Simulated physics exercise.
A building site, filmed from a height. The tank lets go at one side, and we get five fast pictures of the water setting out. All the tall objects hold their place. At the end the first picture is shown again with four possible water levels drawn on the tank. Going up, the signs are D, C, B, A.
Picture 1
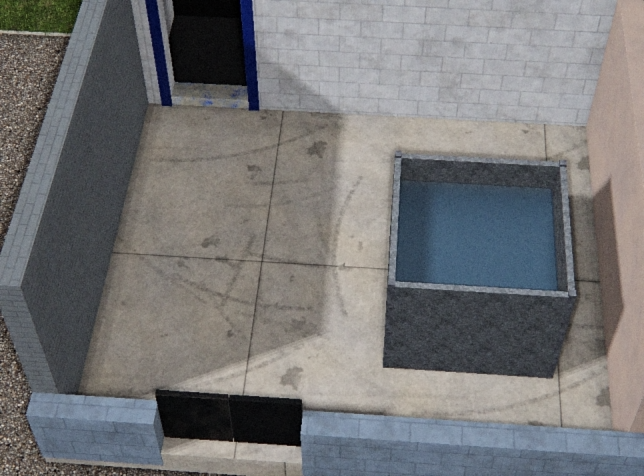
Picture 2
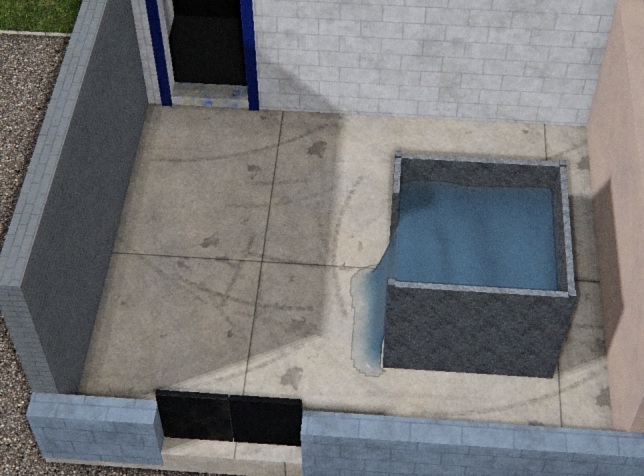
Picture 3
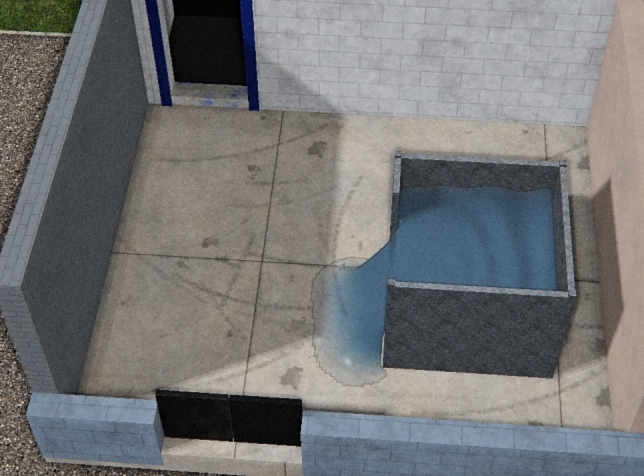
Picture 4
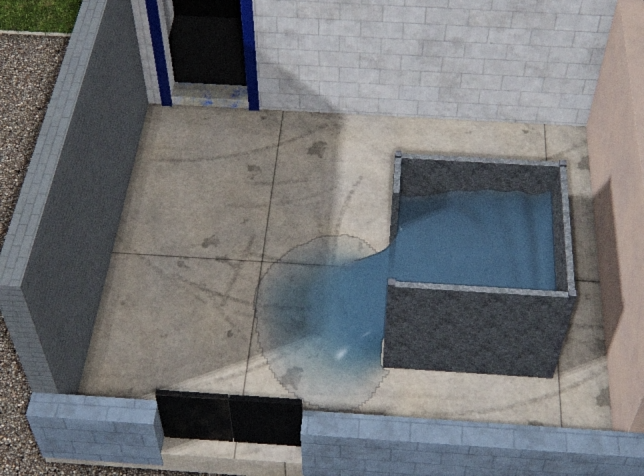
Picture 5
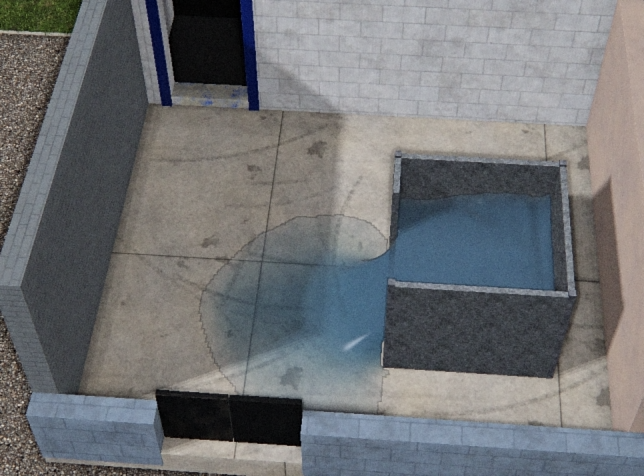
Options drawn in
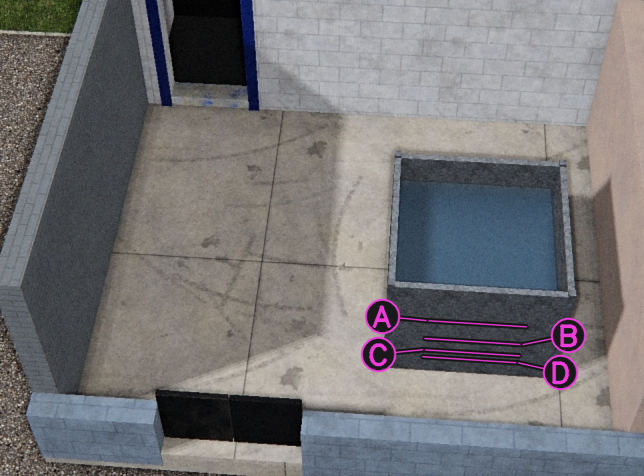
In a walled concrete yard, water pours from a dark tank and spreads left across the ground.
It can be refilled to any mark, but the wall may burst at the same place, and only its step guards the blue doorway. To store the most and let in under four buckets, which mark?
Level B.
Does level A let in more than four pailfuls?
Yes, that goes wrong.
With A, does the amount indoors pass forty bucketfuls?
No, it does not.
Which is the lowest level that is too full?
Level A.
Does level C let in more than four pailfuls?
No, that is safe.
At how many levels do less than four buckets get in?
Three of them.
On the marked copy, A at (476, 323); B at (473, 341); C at (471, 352); D at (470, 359); from the bottom up D, C, B, A.
With A, about 12 bucketfuls get in.
With B, a bucket or two gets in.
With C, nothing gets over.
With D, nothing gets over.
